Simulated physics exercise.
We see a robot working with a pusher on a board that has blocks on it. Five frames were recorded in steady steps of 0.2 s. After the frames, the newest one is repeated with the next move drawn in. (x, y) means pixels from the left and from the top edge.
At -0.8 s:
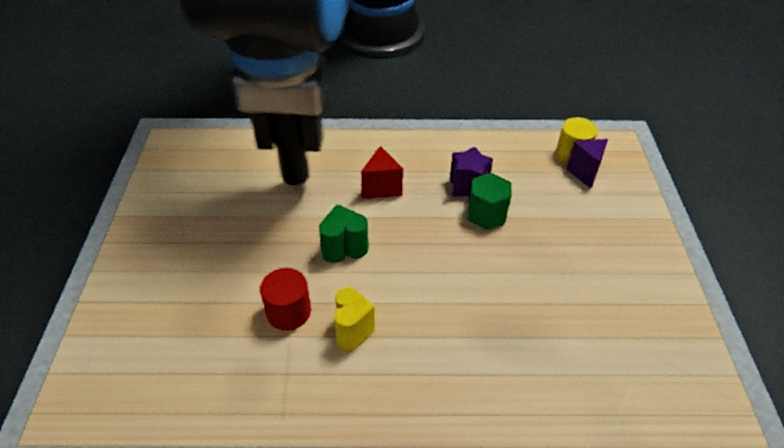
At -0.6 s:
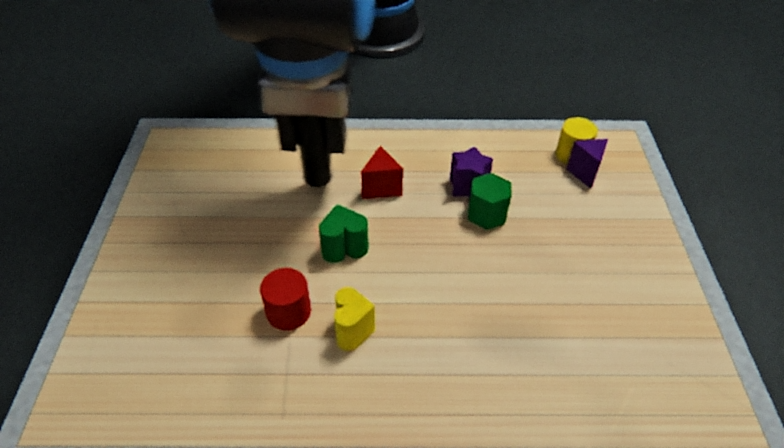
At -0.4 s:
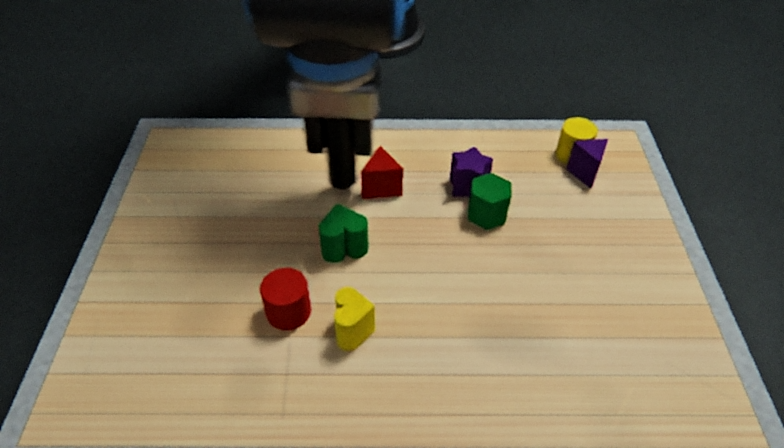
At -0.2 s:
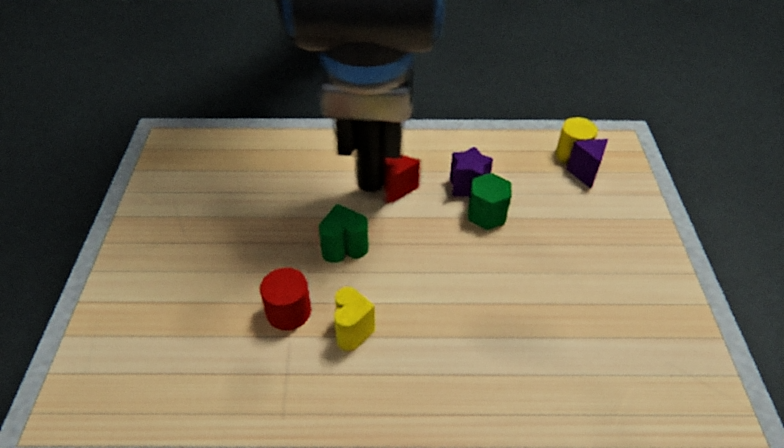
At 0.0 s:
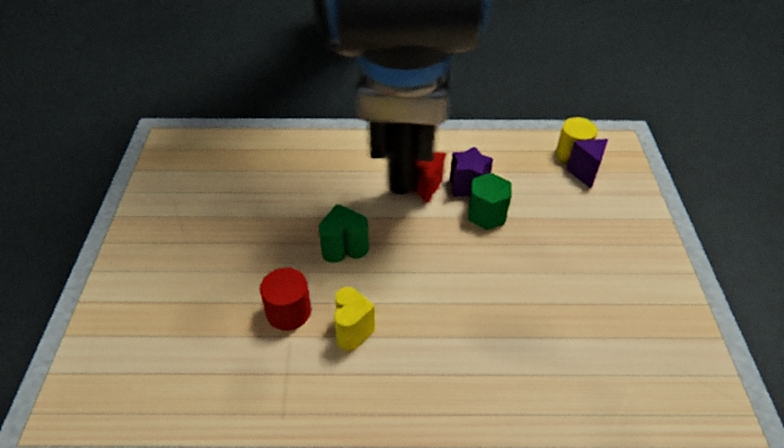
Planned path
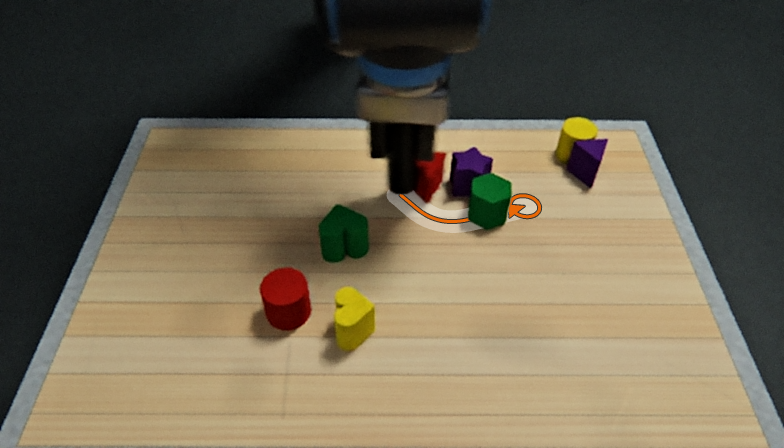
In the video, a dark robotic pusher moves steadily right across a wooden board of colored blocks, reaches the red triangular piece, and pushes it right toward the purple star and green hexagon while the other blocks stay still.
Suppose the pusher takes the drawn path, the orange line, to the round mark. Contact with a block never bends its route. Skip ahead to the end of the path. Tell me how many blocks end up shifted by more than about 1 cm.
Most likely one.
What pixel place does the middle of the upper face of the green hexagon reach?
Final place: (561, 170).
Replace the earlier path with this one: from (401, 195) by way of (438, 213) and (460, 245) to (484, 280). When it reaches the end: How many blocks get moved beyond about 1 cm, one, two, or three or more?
One moves.
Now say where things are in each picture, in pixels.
Pusher's lower end (296, 176); red triangular piece (381, 161); green hexagon (492, 187), in the first picture.
Pusher (318, 178); blocks still, in the second picture.
Pusher (343, 180); blocks still, in the third picture.
Pusher (371, 182); red triangular piece (397, 162), in the fourth picture.
Pusher (401, 185); red triangular piece partly hidden; green hexagon (492, 187), in the fifth picture.
Drawn move, from (401, 195) through (435, 219) and (482, 216) to (525, 206).
On the path given first. One third of the way, pusher (437, 209); nothing pushed yet.
Two thirds of the way, pusher (484, 206); green hexagon (519, 181), turned 20° anticlockwise.
At the end, pusher (528, 196); red triangular piece still; green hexagon (561, 170), turned 30° anticlockwise.
